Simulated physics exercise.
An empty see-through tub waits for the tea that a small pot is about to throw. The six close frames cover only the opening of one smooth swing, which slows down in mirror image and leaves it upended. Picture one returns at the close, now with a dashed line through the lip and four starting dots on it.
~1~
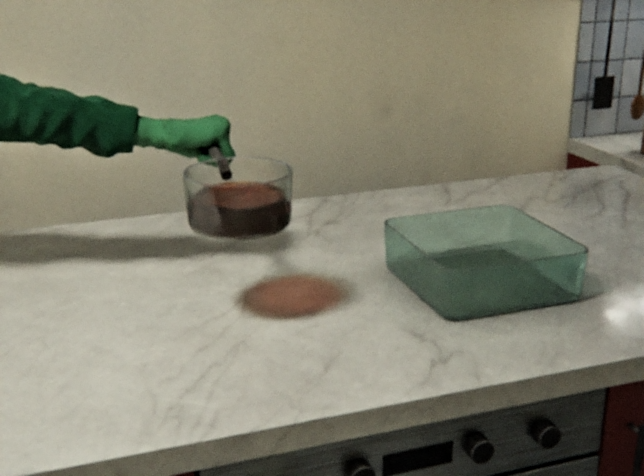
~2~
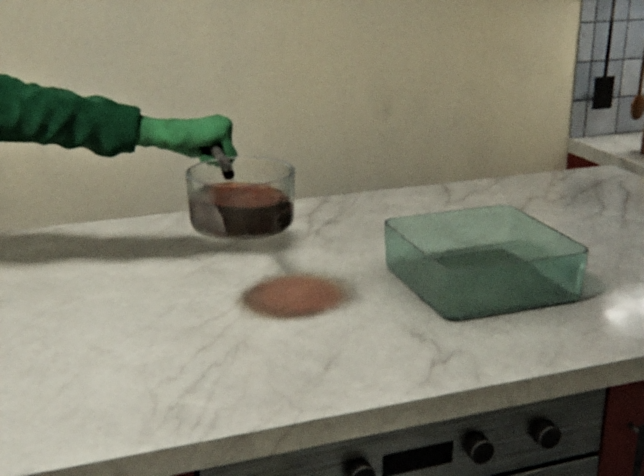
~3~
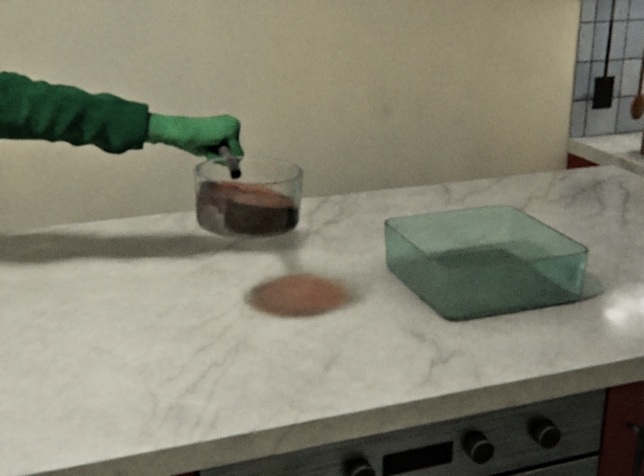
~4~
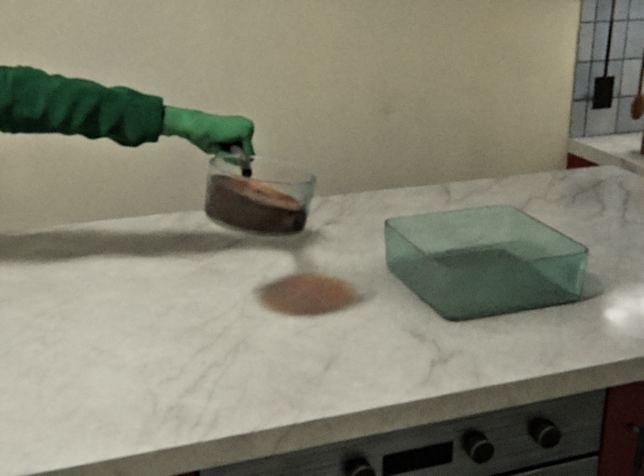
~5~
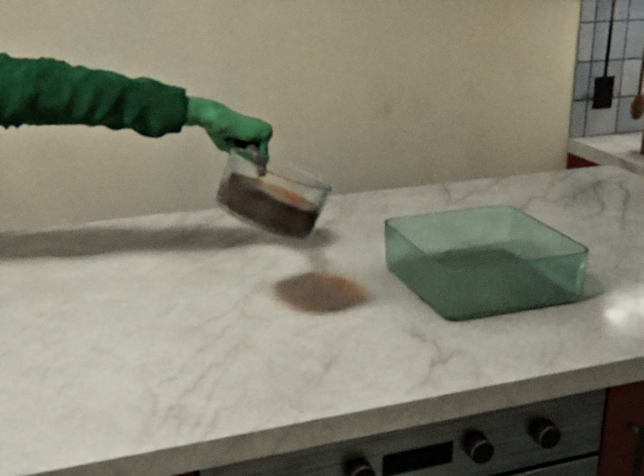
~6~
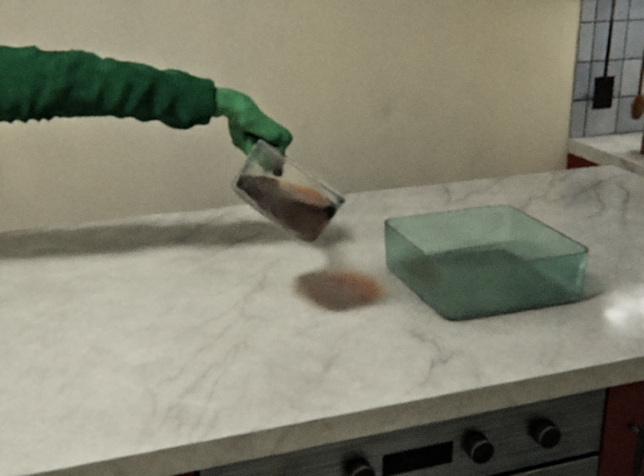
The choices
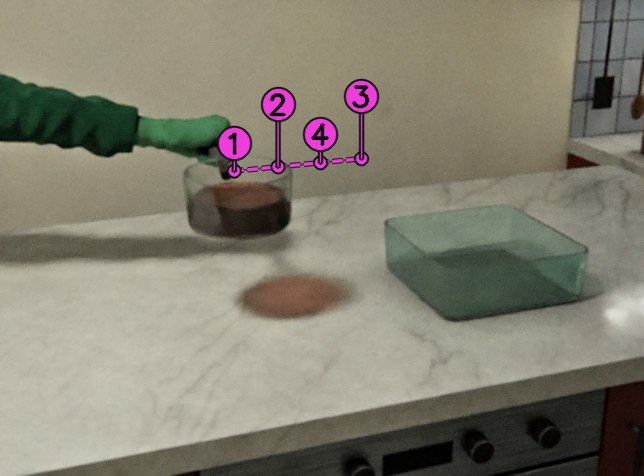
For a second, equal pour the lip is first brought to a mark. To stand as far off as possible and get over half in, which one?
I would pick place 4.
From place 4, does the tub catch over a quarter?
Yes, it does.
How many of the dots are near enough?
Two.
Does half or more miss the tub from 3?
No, that is safe.
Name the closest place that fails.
Here it is place 2.
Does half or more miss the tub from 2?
Yes.
On the marked copy, 1 at (234, 171); 2 at (278, 166); 3 at (361, 158); 4 at (320, 162).
If 1 is chosen, about 0 % lands in the tub, 100 % falls short.
If 2 is chosen, about 9 % lands in the tub, 89 % falls short and 3 % goes beside or beyond.
If 3 is chosen, about 74 % lands in the tub, 2 % falls short and 24 % goes beside or beyond.
If 4 is chosen, about 65 % lands in the tub, 16 % falls short and 19 % goes beside or beyond.
